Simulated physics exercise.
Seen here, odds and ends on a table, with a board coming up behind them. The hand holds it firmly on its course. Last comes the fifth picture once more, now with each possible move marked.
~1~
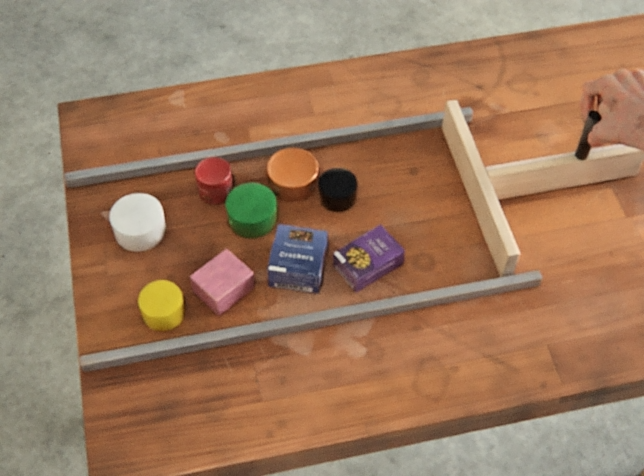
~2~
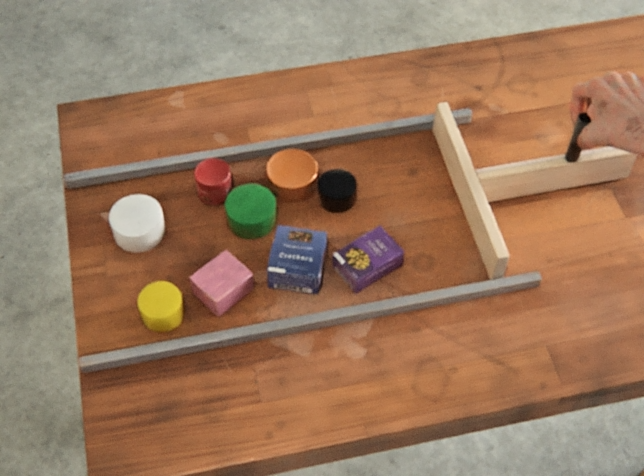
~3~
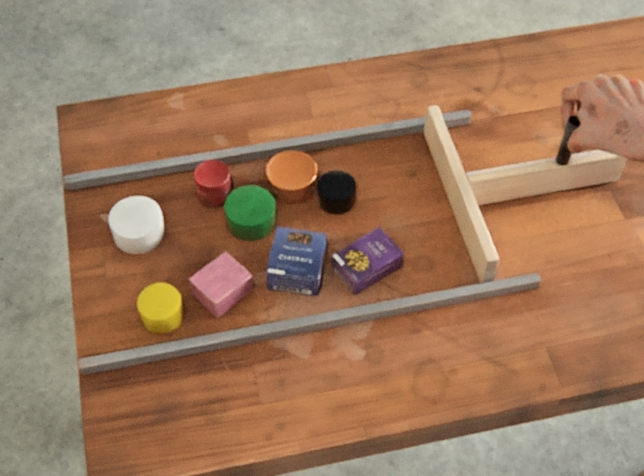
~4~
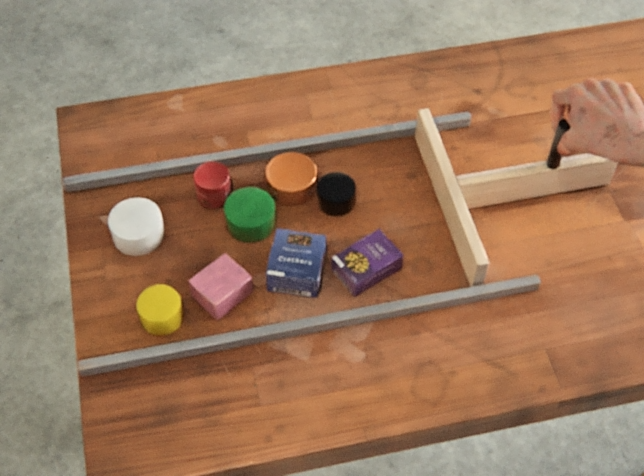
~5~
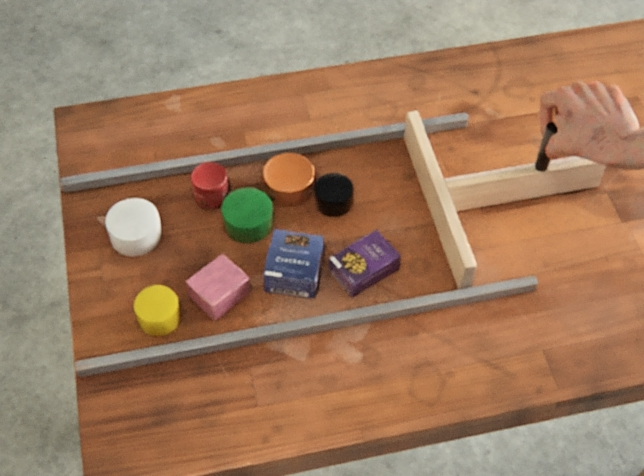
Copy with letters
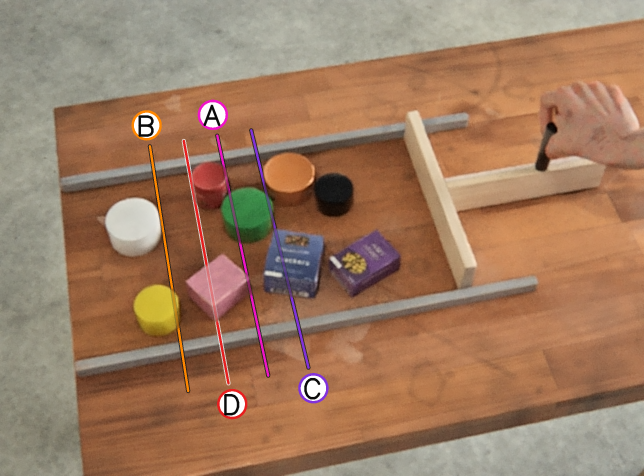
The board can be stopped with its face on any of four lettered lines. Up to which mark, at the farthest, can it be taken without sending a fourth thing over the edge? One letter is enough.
It should halt at B.
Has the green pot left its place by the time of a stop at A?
Yes.
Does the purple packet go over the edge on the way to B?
By then, no.
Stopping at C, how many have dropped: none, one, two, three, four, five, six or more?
The count is none.
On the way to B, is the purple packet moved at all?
By then, yes.
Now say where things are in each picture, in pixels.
In the first frame, pink block (223, 282); green pot (251, 211); board (481, 173).
In the second frame, board (471, 175); purple packet (368, 260).
In the third frame, board (462, 178); red tub (213, 183).
In the fourth frame, board (451, 182); yellow pot (160, 310).
In the fifth frame, board (440, 184); pink block (219, 287); green pot (247, 216); black pot (334, 195).
On the marked copy, A at (240, 245); B at (167, 258); C at (277, 238); D at (204, 251).
With B. Early on, board (344, 201); pink block (205, 289); orange jar (276, 178).
Further on, board (245, 218); yellow pot (102, 334); pink block (107, 293).
At the end, board (168, 231); pink block over the edge; white pot over the edge; two fallen.
As for the rest, A is within the limit but short; C is within the limit but short; D is within the limit but short.
